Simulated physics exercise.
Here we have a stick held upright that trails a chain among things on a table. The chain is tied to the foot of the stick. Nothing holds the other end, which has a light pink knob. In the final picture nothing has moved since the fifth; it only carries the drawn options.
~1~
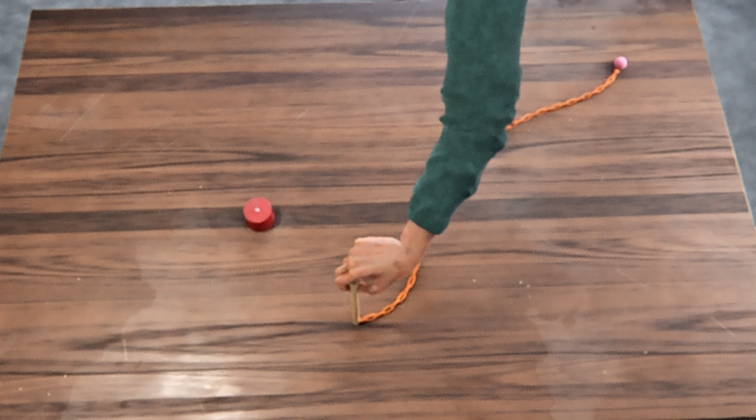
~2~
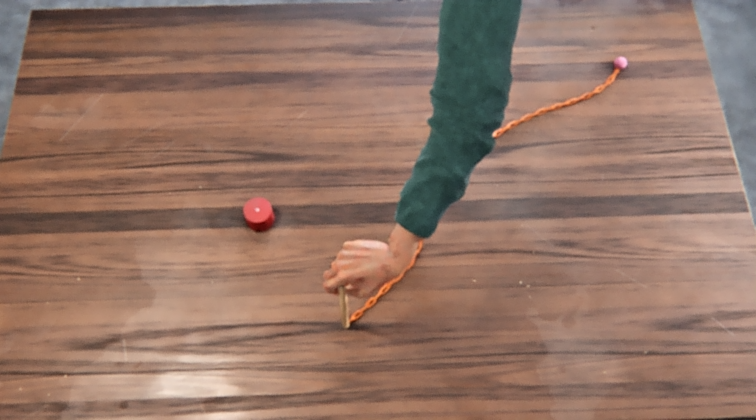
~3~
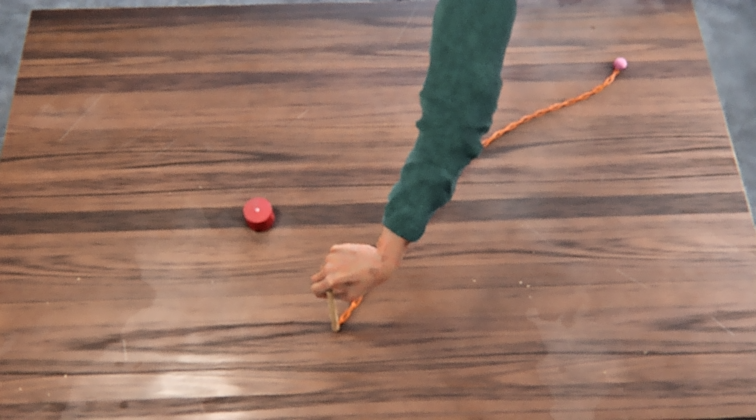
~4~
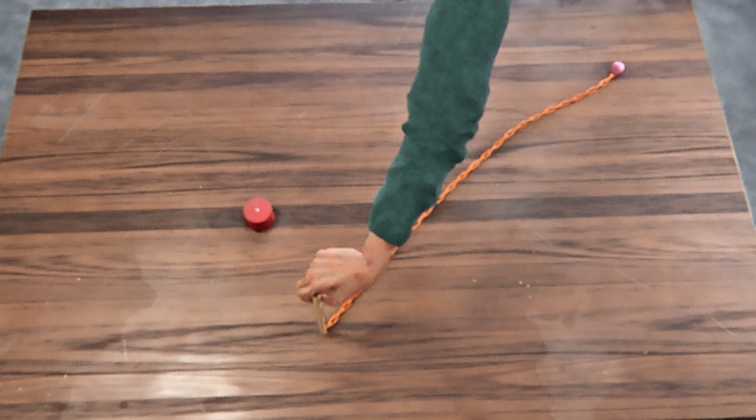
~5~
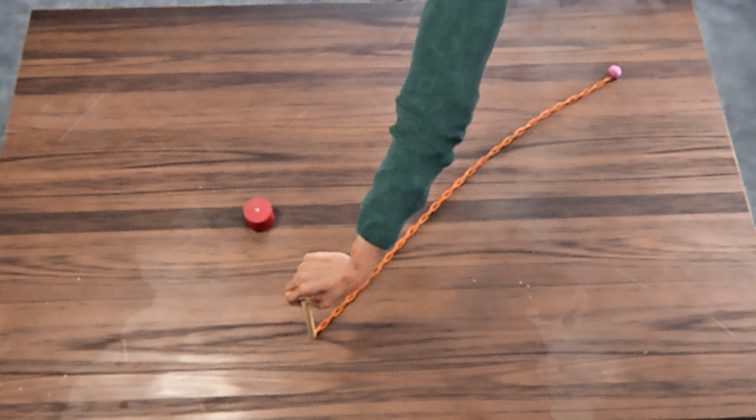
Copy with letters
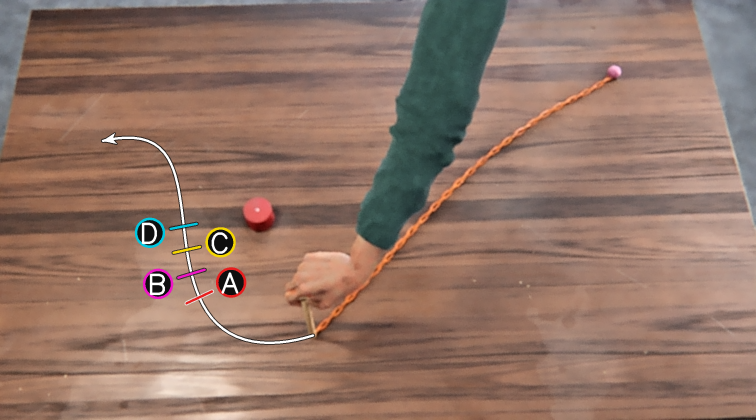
We see a green-sleeved arm drag an upright stick leftward across a wooden table, drawing the orange chain at its foot straighter; then the chain's pink-knobbed far end shifts slightly toward the stick while a red pot stays still.
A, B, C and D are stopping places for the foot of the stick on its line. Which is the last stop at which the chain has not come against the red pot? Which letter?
It should halt at D.
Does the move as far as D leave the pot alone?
Yes.
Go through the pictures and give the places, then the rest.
Red pot (259, 215); free end (620, 63), in the first frame.
Red pot (259, 215); free end (620, 63), in the second frame.
Free end (620, 64); red pot (259, 215), in the third frame.
Free end (618, 68); red pot (259, 215), in the fourth frame.
Free end (614, 72); red pot (259, 215), in the fifth frame.
On the copy, A at (199, 297); B at (191, 274); C at (187, 250); D at (184, 226); the route from (313, 336) via (186, 246) to (103, 141).
On D. First, foot of the stick (237, 337), middle of the chain (430, 216), free end (577, 96).
Then, foot of the stick (194, 283), middle of the chain (411, 225), free end (563, 106).
Finally, foot of the stick (184, 227), middle of the chain (402, 223), free end (559, 109); nothing has been touched.
By contrast, A is safe but short; B is safe but short; C is safe but short.
